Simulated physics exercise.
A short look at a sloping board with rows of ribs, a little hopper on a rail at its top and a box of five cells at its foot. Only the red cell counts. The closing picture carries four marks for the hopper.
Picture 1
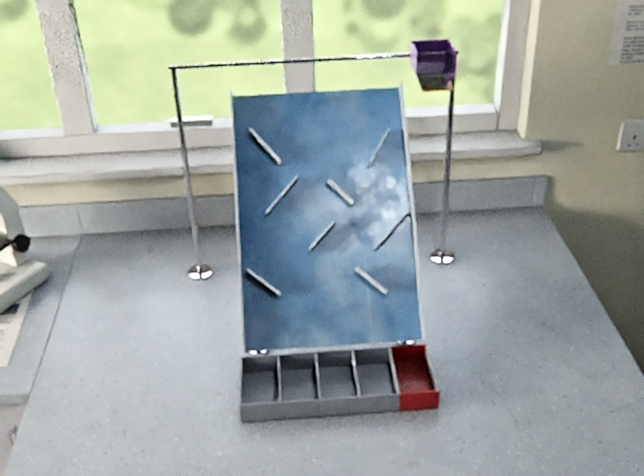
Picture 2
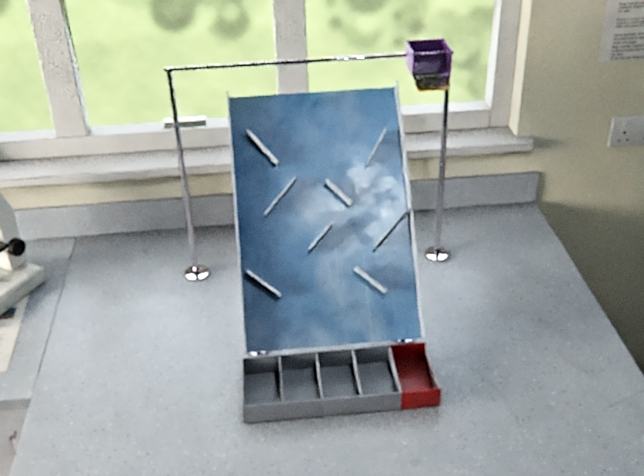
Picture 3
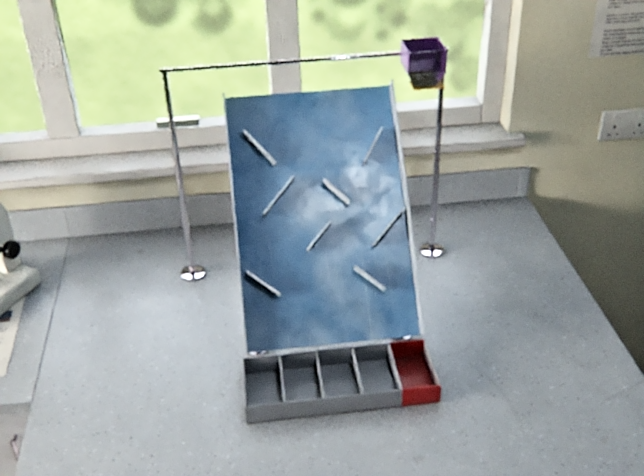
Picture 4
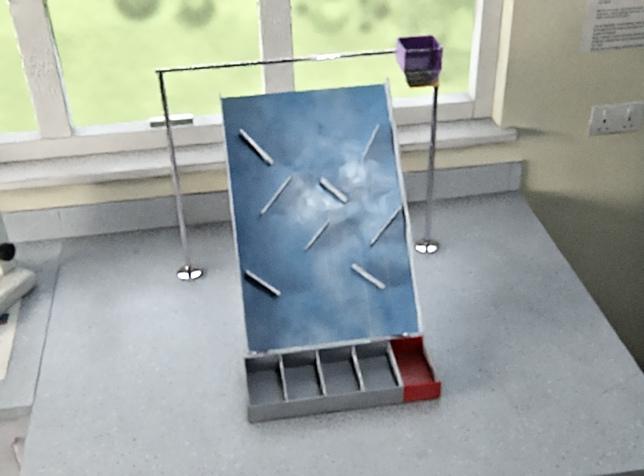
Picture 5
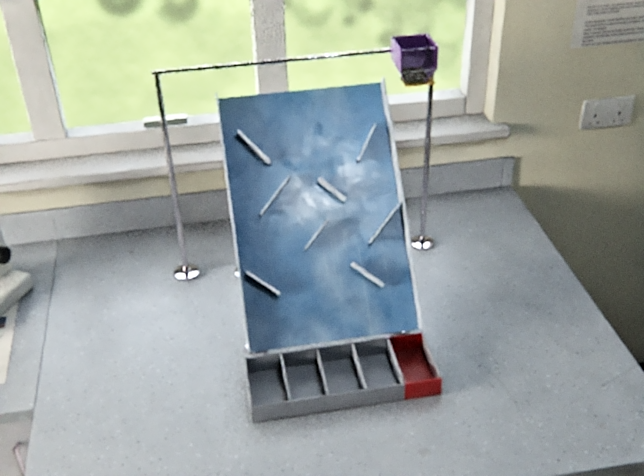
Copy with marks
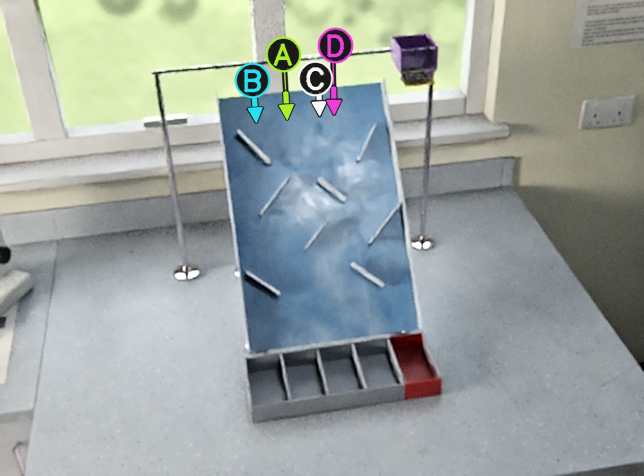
A sloping blue board with ribs stands still below a purple hopper as the view shifts slightly.
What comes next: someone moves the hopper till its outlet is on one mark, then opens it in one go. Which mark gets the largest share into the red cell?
Best: D.
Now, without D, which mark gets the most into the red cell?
C.
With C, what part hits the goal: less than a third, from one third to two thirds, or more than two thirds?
From one third to two thirds.
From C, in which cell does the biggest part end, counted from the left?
It is the fifth one.
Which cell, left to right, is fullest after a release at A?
It is the second one.
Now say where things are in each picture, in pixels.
In the first picture, hopper at (432, 81), allspice berries, door shut.
In the second picture, ribs (247, 129) to (278, 162), (368, 162) to (386, 128), (265, 213) to (296, 177).
In the third picture, ribs (324, 179) to (350, 201), (308, 249) to (331, 221), (374, 244) to (404, 207).
In the fourth picture, ribs (246, 271) to (280, 294), (354, 264) to (385, 287).
In the fifth picture, red cell at (423, 388), number 5 of 5 from the left.
On the marked copy, mark A meets the board at (286, 114); mark B meets the board at (255, 117); mark C meets the board at (319, 110); mark D meets the board at (334, 109).
For mark A, a stray few in the red cell, nearly all in other cells.
For mark B, a small part in the red cell, most in other cells.
For mark C, about half in the red cell, about half in other cells.
For mark D, most in the red cell, about a quarter in other cells.
